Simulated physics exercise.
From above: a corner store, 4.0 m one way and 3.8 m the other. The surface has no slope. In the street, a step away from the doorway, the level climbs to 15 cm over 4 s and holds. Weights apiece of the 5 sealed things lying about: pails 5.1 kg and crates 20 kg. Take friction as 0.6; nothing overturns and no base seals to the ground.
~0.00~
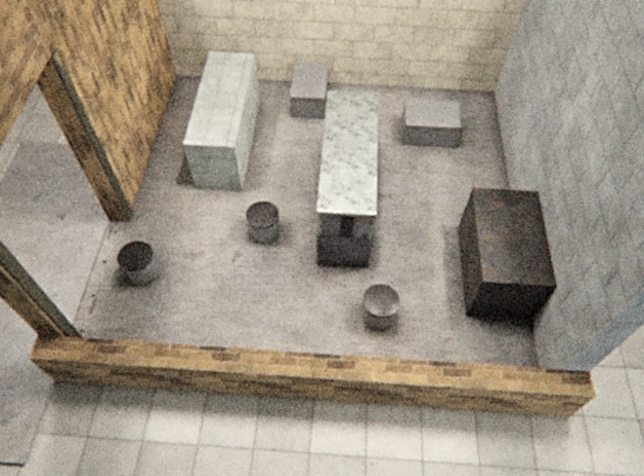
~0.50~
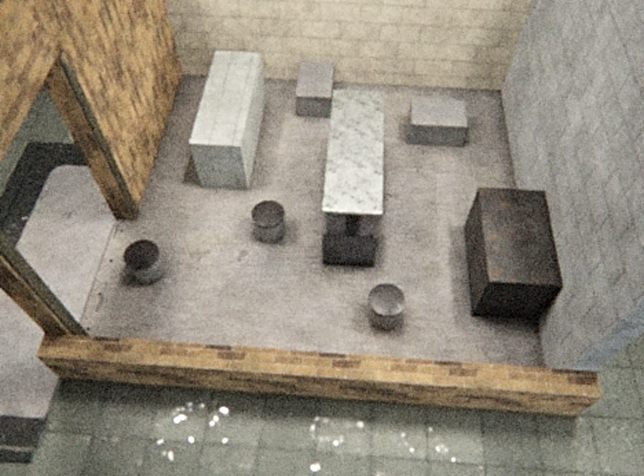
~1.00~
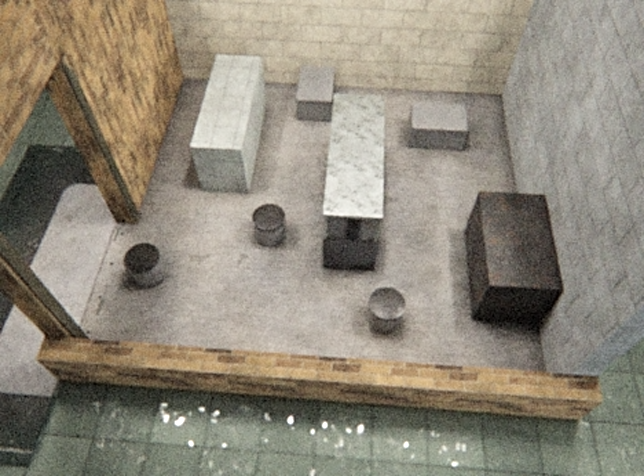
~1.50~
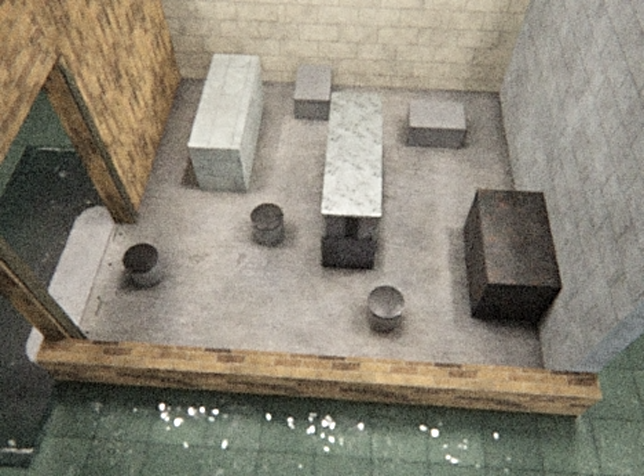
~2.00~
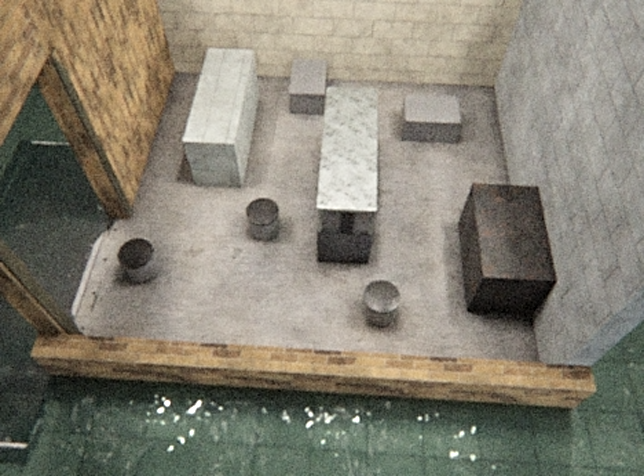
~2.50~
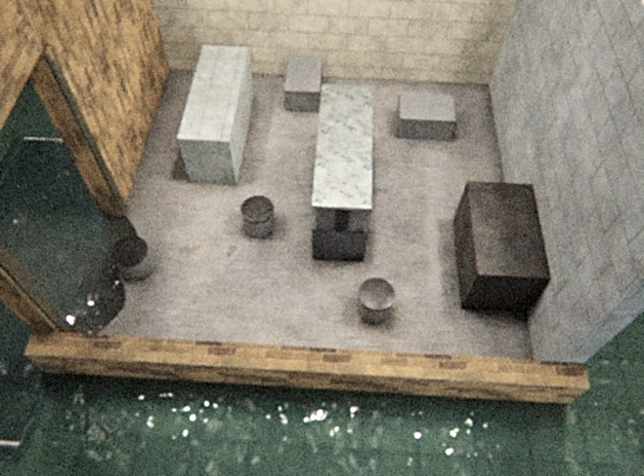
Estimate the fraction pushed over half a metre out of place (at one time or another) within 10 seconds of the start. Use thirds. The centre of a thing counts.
That comes to one to two thirds.
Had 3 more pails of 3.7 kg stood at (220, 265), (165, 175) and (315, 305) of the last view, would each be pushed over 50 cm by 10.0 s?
In that order: More, short of it, over.
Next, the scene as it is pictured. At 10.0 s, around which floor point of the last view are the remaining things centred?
Around (365, 138).
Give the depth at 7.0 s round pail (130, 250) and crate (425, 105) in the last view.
About 6 and 0 cm.
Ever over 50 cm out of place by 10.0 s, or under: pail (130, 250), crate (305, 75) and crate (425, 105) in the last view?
In that order: Over, under, short of it.
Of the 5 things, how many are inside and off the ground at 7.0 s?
At that moment 1.
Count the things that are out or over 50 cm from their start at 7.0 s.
I count 3.
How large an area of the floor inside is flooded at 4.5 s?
Roughly 3.5 m2.
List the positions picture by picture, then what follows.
The first picture shows a pail at (262, 214) rests on the ground; a crate at (310, 80), on the bottom; water covers 0.0 m2; 0 of 5 have shifted.
The second picture shows a pail at (268, 213) rests on the ground; a crate at (315, 79), on the bottom; 0.0 m2 under water; 0 of 5 have shifted.
The third picture shows a pail at (269, 217) rests on the ground; a crate at (316, 83) rests on the ground; 0.0 m2 under water; 0 of 5 have shifted.
The fourth picture shows a pail at (267, 216) rests on the ground; a crate at (314, 82), on the bottom; water covers 0.0 m2; 0 of 5 have shifted.
The fifth picture shows a pail at (262, 211) rests on the ground; a crate at (309, 76), on the bottom; 0.0 m2 under water; 0 of 5 have shifted.
The sixth picture shows a pail at (257, 208) rests on the ground; a crate at (304, 73), on the bottom; water covers 0.2 m2; 0 of 5 have shifted.
After 3.5 s 0 of 5 are over 50 cm from their spots; 0 afloat.
After 4.5 s 1 of 5 are over 50 cm from their spots; 0 afloat.
After 7.0 s 3 of 5 are over 50 cm from their spots; 1 afloat.
After 10.0 s 3 of 5 are over 50 cm from their spots, and 3 have been at some point; 1 afloat.
